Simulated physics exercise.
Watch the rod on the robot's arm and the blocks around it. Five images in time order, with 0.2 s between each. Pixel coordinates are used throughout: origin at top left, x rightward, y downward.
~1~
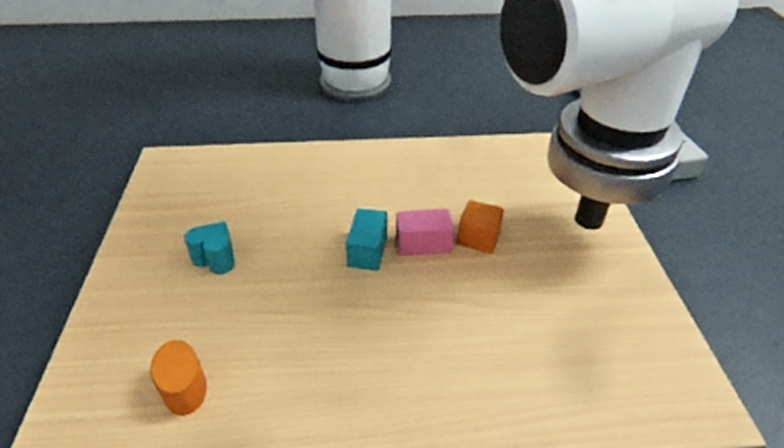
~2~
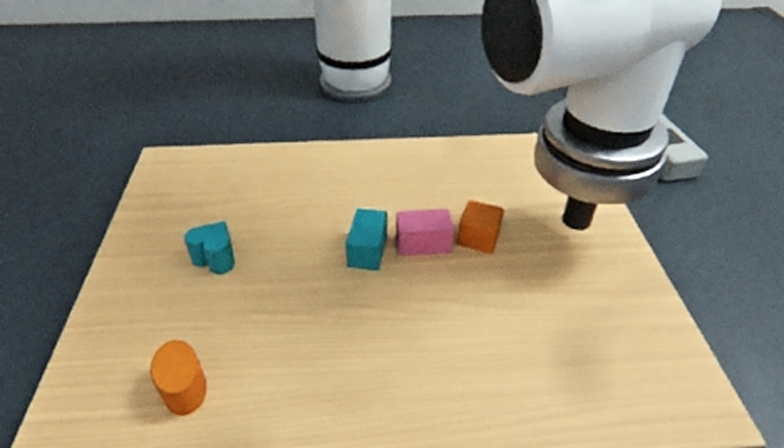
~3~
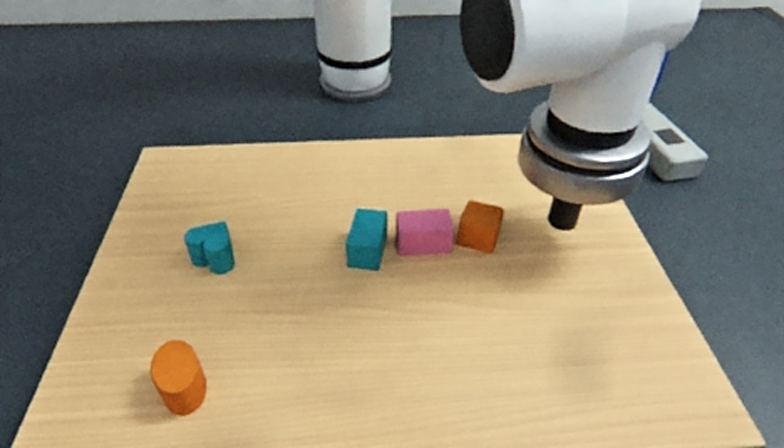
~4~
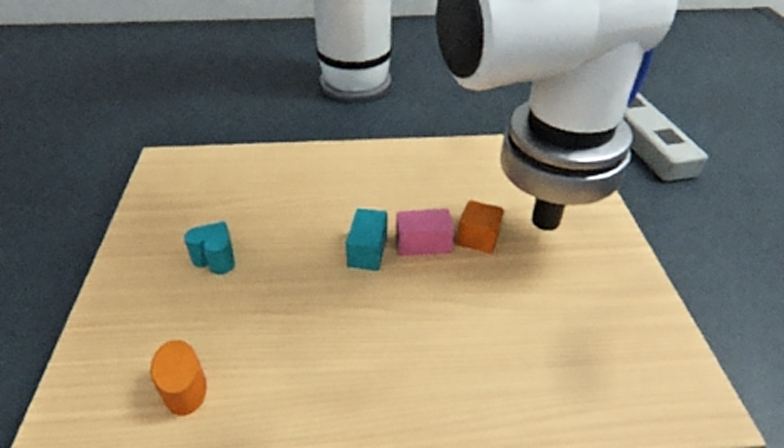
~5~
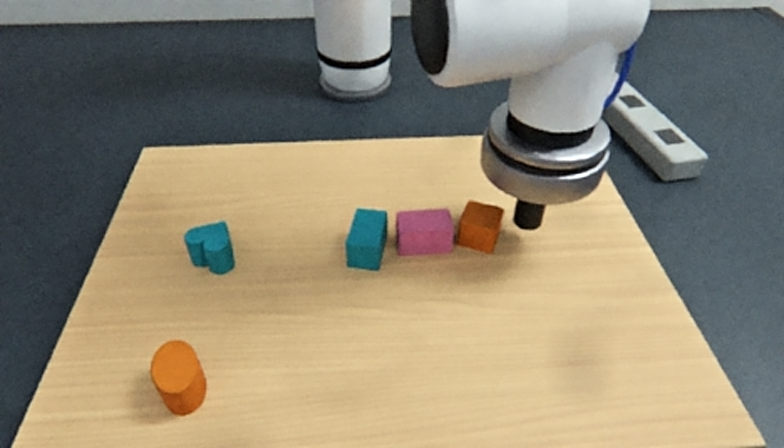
On a wooden tabletop, a white robot arm moving its dark rod slowly left beside a still row of turquoise, pink and orange blocks.
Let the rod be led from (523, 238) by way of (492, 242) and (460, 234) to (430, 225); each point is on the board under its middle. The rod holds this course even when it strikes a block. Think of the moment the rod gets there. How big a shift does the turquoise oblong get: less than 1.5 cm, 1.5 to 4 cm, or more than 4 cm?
The largest band: Over 4 cm.
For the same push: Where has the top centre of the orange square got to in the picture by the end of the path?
(399, 204)
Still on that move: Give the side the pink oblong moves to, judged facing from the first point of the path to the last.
Shifted left.
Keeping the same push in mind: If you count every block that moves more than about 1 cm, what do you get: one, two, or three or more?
3 or more.
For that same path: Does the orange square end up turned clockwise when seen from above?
No, I don't think so.
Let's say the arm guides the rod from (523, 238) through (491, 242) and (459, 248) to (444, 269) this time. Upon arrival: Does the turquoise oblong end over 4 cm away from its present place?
I'd say yes.
On the path given first. One third of the way, rod (494, 225); pink oblong (413, 221); orange square (461, 216).
Two thirds of the way, rod (461, 217); turquoise oblong (339, 230); pink oblong (384, 221); orange square (429, 210), turned 25° anticlockwise.
At the end, rod (432, 208); turquoise oblong (316, 236), turned 25° anticlockwise; pink oblong (358, 220); orange square (399, 204), turned 35° anticlockwise.
